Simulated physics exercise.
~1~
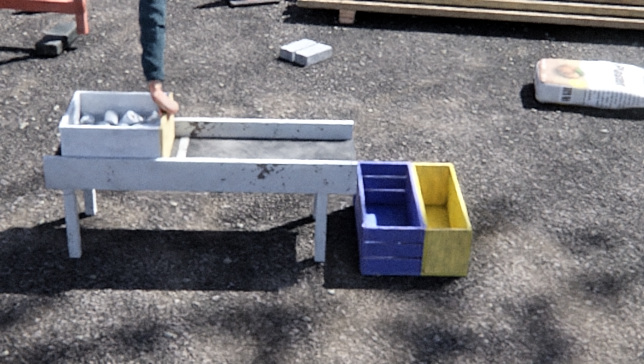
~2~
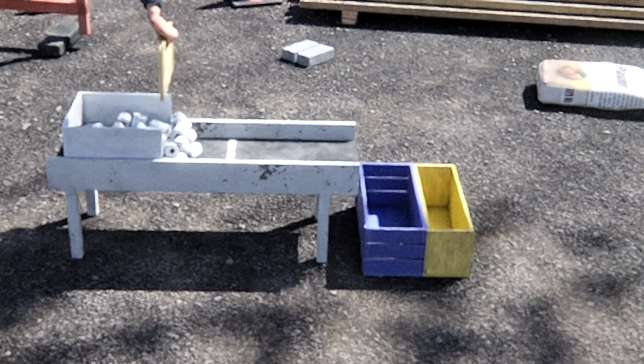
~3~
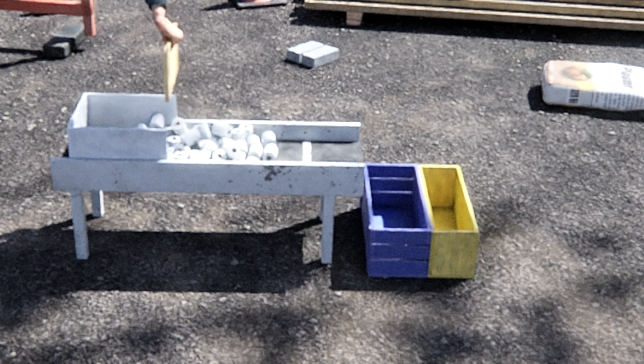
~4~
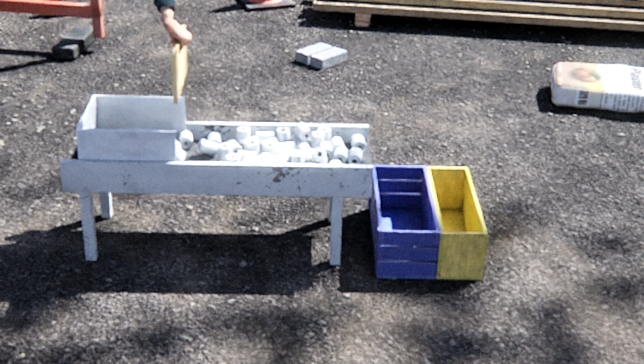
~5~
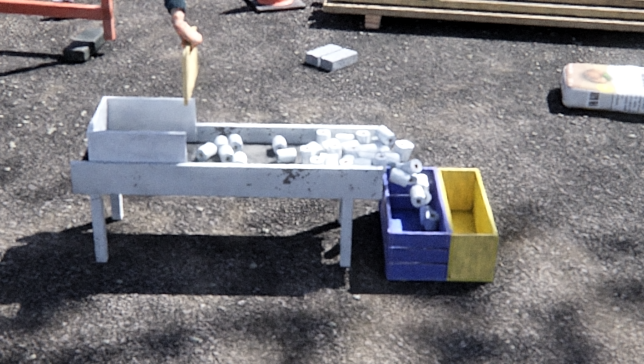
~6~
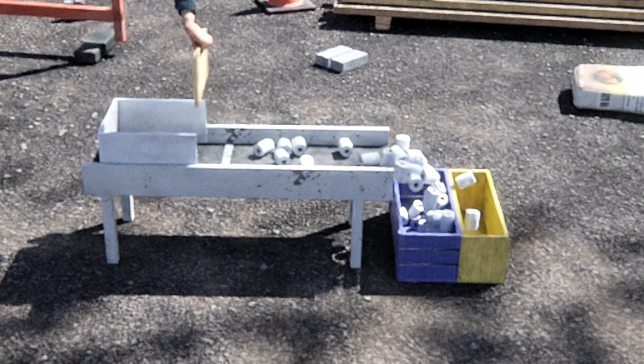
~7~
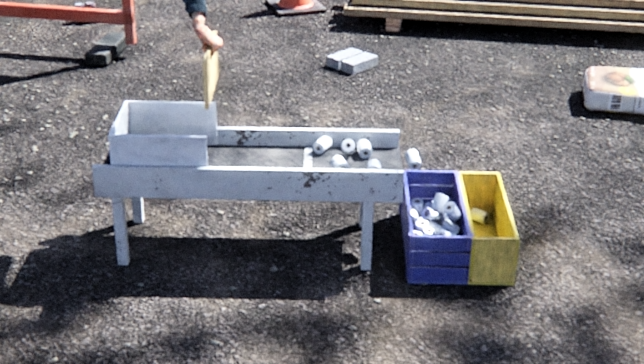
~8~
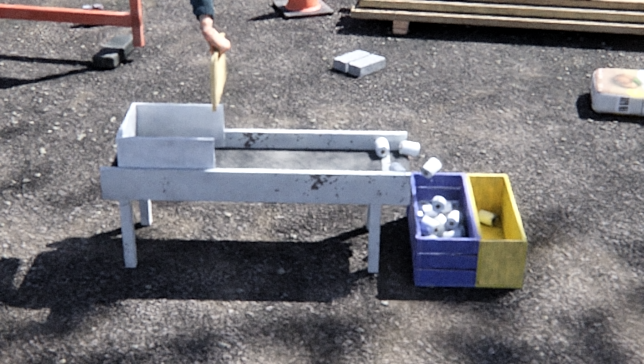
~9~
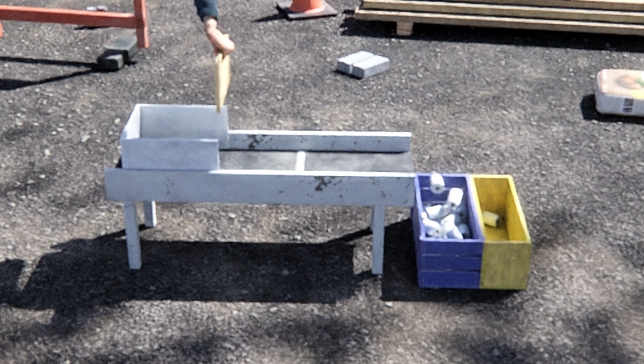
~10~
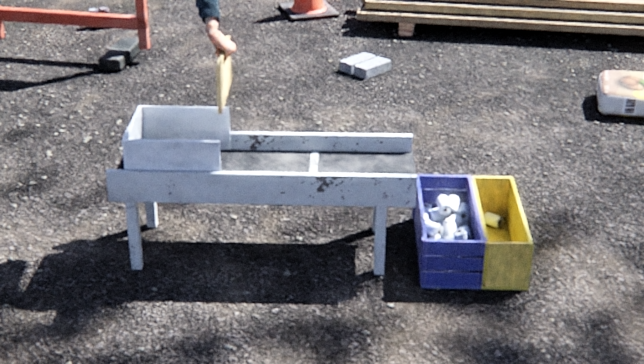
White rolls spilling from a pen as a hand lifts the gate, riding right and dropping mostly into the blue tote.
